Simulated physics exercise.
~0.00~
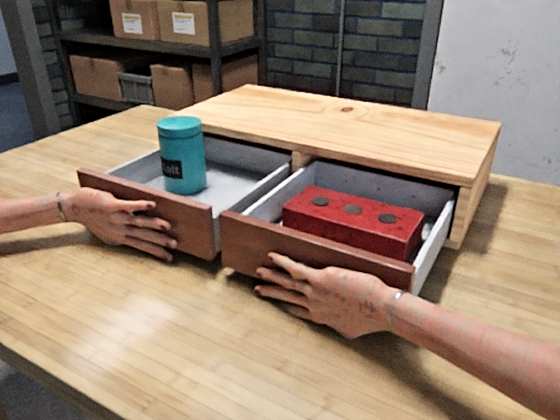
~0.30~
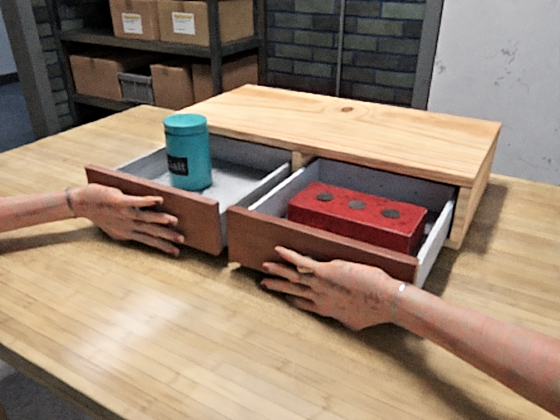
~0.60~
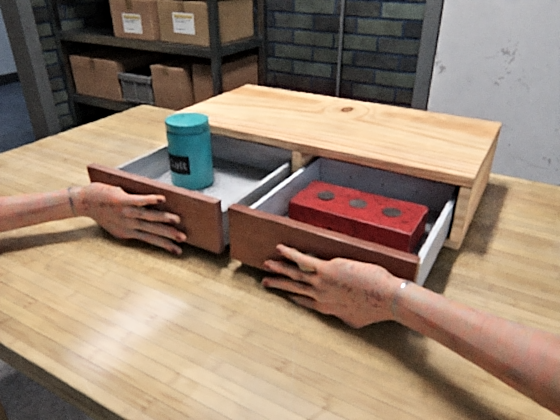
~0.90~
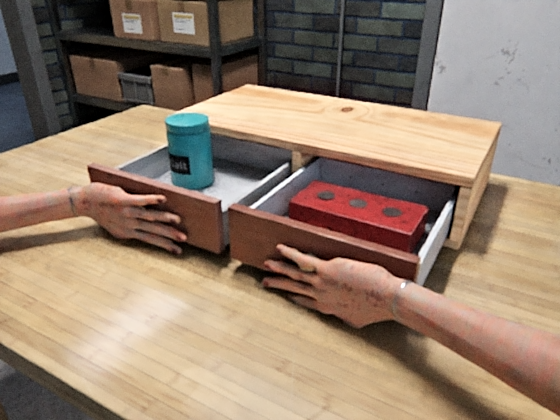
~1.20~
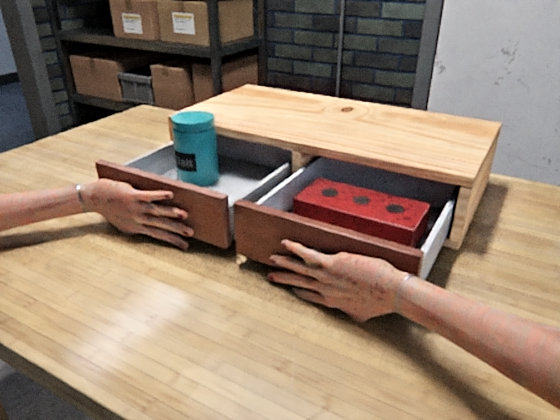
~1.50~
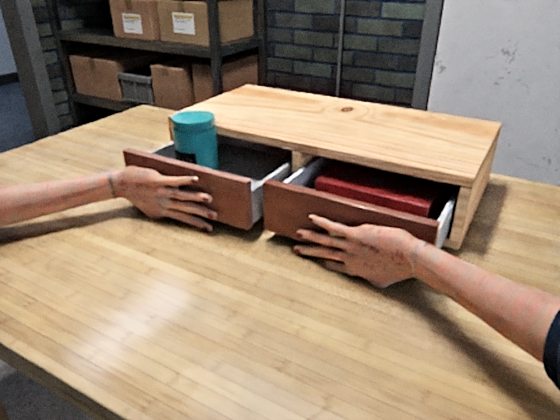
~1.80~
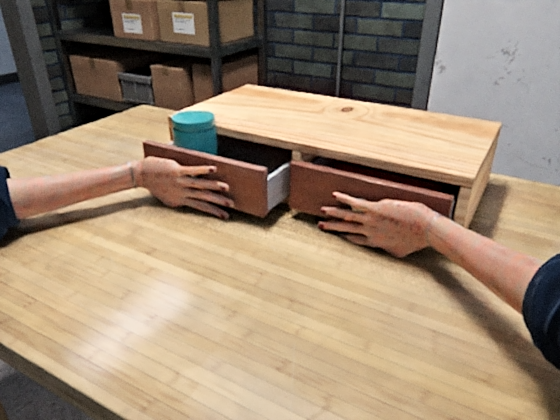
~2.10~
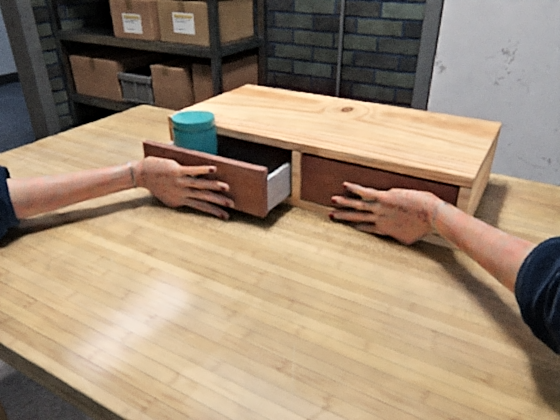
The clip shows two hands pushing in the open drawers of a wooden chest on a table, the left holding an upright turquoise jar and the right a red brick, until the right drawer shuts flush while the left stays partly open with the jar still upright.
